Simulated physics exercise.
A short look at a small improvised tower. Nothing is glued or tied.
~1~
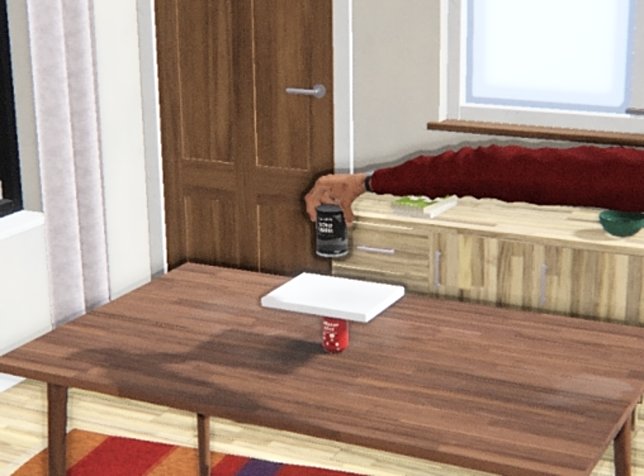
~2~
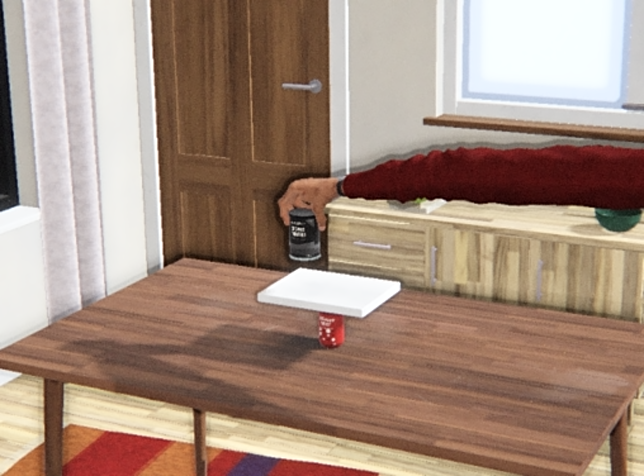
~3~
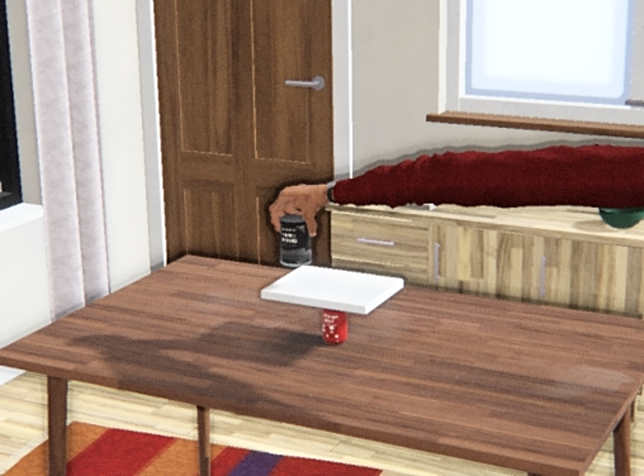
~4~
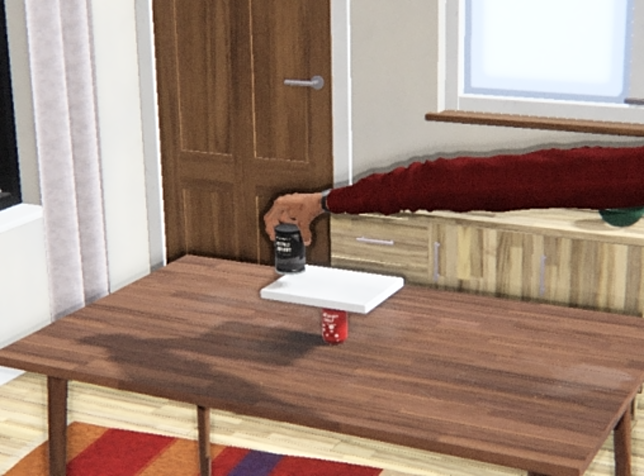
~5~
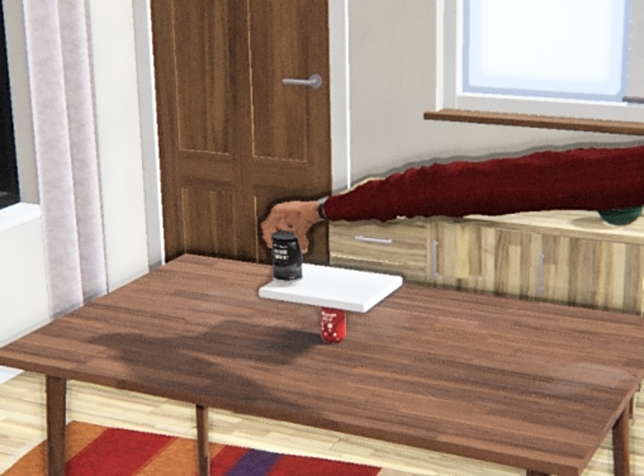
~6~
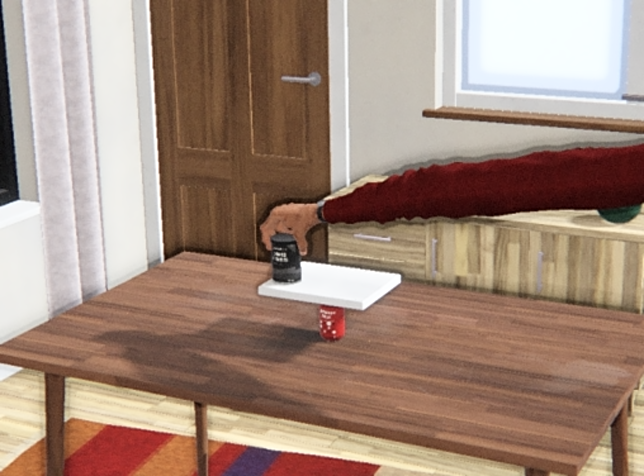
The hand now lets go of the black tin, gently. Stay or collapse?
The stack comes apart.
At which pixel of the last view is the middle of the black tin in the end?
Near (244, 318).
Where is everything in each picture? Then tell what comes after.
The first picture shows coming down; black tin (332, 230); white lid (333, 296).
The second picture shows coming down; black tin (305, 234); white lid (329, 292).
The third picture shows coming down; black tin (296, 240); white lid (333, 289).
The fourth picture shows coming down; black tin (290, 249); white lid (333, 288).
The fifth picture shows coming down; black tin (287, 256); white lid (331, 287).
The sixth picture shows set down, still held; black tin (286, 259); white lid (330, 284).
Then, 0.40 s later than the last frame, black tin now fallen; white lid tilted by 66°.
Then, 0.80 s later than the last frame, white lid on its side.
When it is over, fallen, white lid and black tin; red can as before. End places, in pixels of the last picture, black tin near (244, 318). The stack gives way.
